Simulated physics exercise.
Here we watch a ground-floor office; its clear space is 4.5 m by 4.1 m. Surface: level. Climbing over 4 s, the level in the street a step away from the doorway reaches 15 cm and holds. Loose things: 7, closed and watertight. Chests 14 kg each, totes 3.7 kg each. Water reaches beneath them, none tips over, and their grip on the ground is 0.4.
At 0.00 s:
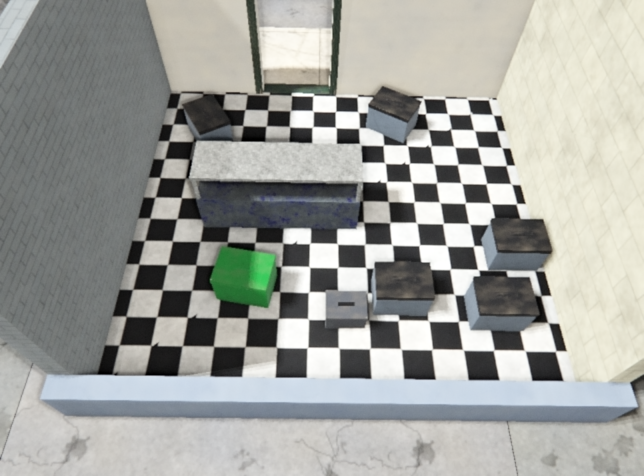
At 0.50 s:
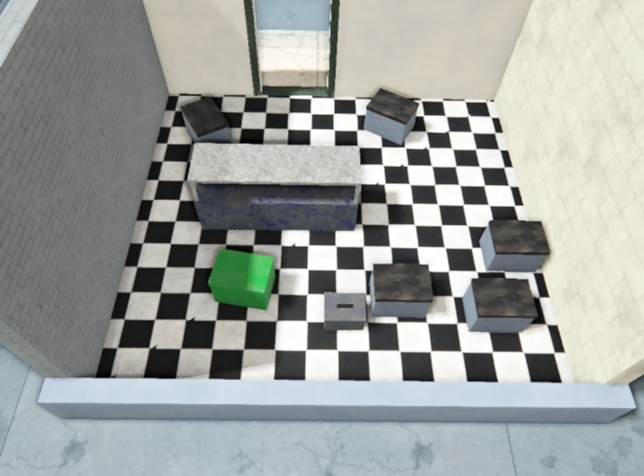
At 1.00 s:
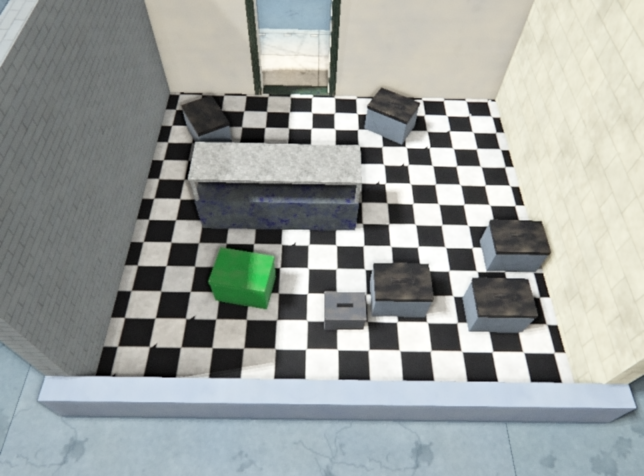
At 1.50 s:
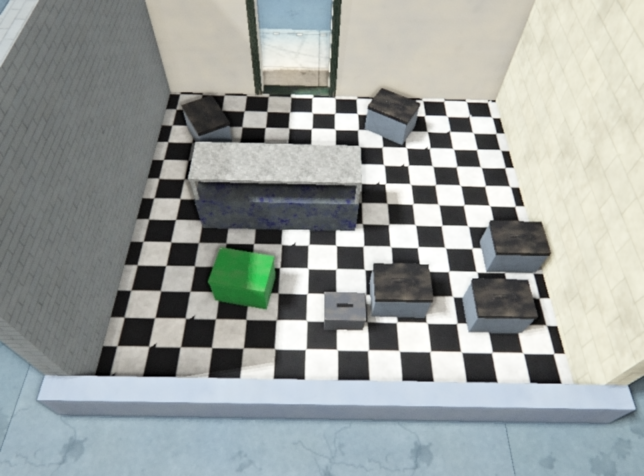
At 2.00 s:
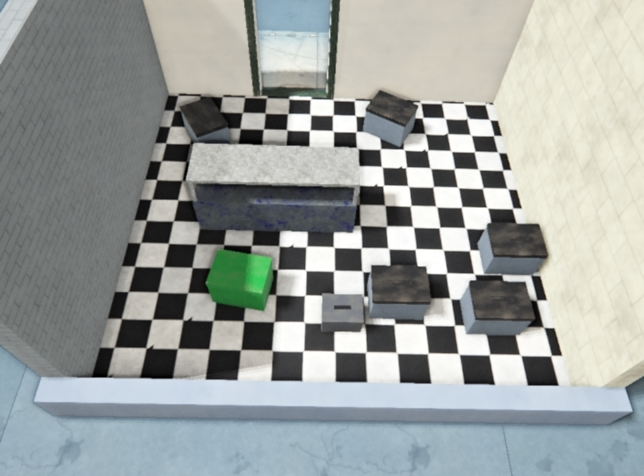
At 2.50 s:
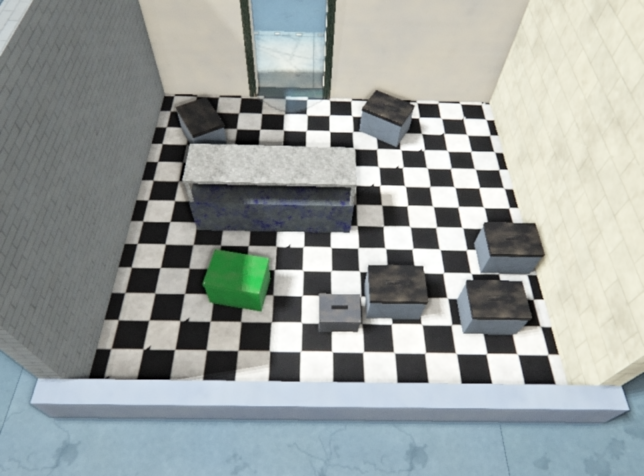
At the start, a green box, a small grey box and five dark-topped boxes sit around a long counter on a checkered floor, with bare grey paving outside. Bluish water then covers the paving, and finally a small patch shows inside the doorway, while the boxes stay where they are.
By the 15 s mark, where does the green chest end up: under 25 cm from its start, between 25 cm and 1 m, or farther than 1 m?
The green chest ends up under 25 cm away.
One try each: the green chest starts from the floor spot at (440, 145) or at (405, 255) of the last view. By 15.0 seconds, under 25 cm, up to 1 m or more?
Hardly budges, then hardly budges.
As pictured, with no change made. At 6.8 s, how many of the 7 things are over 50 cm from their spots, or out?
I make it 0 by then.
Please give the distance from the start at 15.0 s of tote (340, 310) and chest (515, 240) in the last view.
First 30 cm, then 40 cm.
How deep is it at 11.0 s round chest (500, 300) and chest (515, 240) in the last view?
About 2 and 5 cm.
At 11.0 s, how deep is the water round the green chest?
About 1 cm.
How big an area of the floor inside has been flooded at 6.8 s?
At that time the wet patch spans about 8.5 m2.
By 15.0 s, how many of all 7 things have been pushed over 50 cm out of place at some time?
0.
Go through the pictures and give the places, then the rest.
The green chest at (243, 268) rests on the ground; water covers 0.0 m2; 0 of 7 have shifted, in the first picture.
The green chest at (242, 270), on the bottom; water covers 0.0 m2; 0 of 7 have shifted, in the second picture.
The green chest at (242, 269), on the bottom; water covers 0.0 m2; 0 of 7 have shifted, in the third picture.
The green chest at (242, 269), on the bottom; water covers 0.0 m2; 0 of 7 have shifted, in the fourth picture.
The green chest at (239, 270), on the bottom; 0.0 m2 under water; 0 of 7 have shifted, in the fifth picture.
The green chest at (236, 271) rests on the ground; water covers 0.1 m2; 0 of 7 have shifted, in the sixth picture.
After 3.5 s the green chest is near (236, 271), 0.0 m from its start, aground; 0 afloat.
After 6.8 s the green chest is near (236, 271), 0.0 m from its start, aground; 0 afloat.
After 11.0 s the green chest is near (236, 271), 0.0 m from its start, aground; 0 afloat.
After 15.0 s the green chest is near (236, 271), 0.0 m from its start, aground; 1 afloat.
